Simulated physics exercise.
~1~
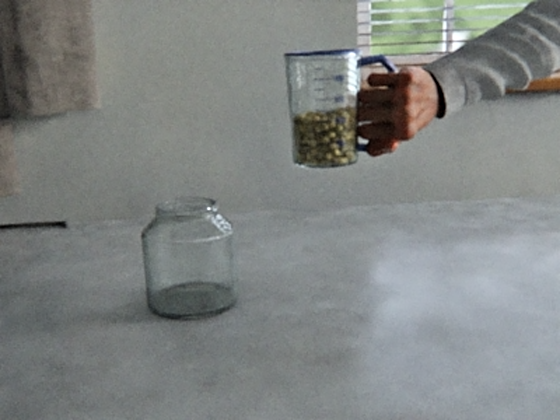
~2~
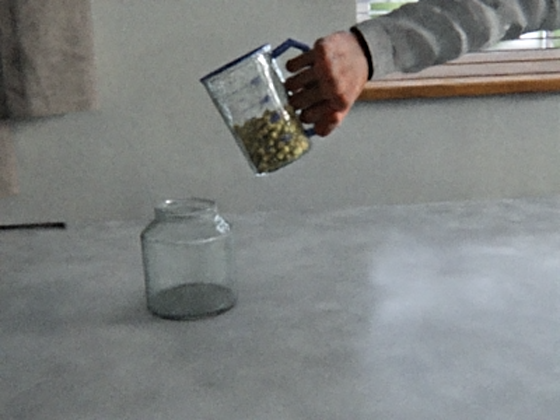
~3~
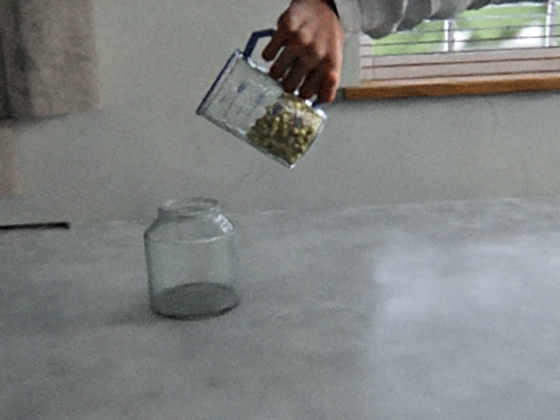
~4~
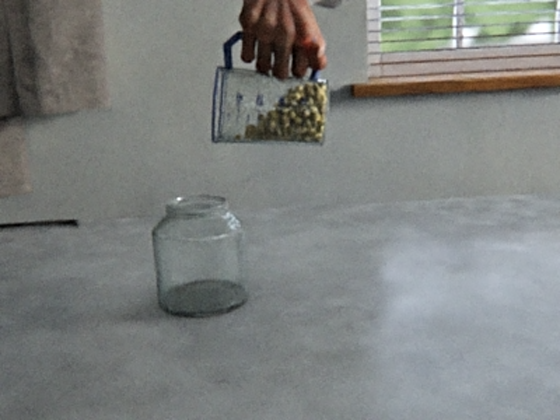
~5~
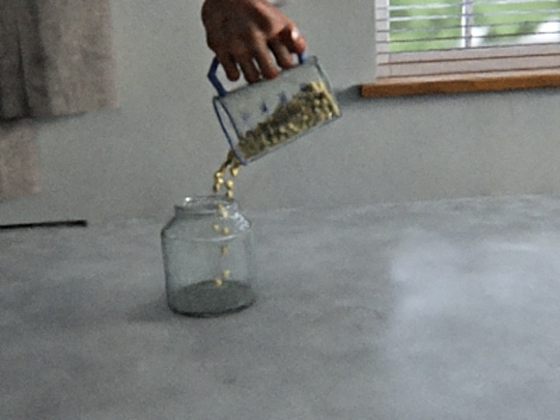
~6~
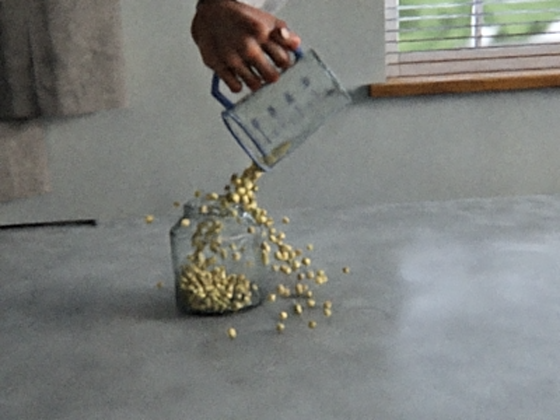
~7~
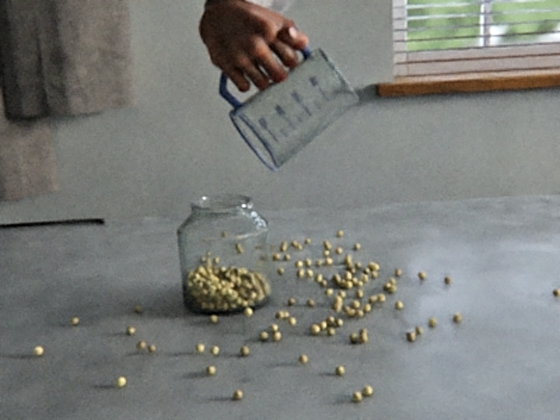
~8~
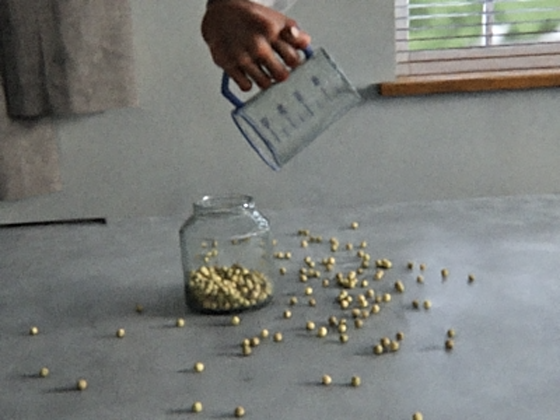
A hand tips soya beans from a clear cup into a glass jar, scattering some outside.
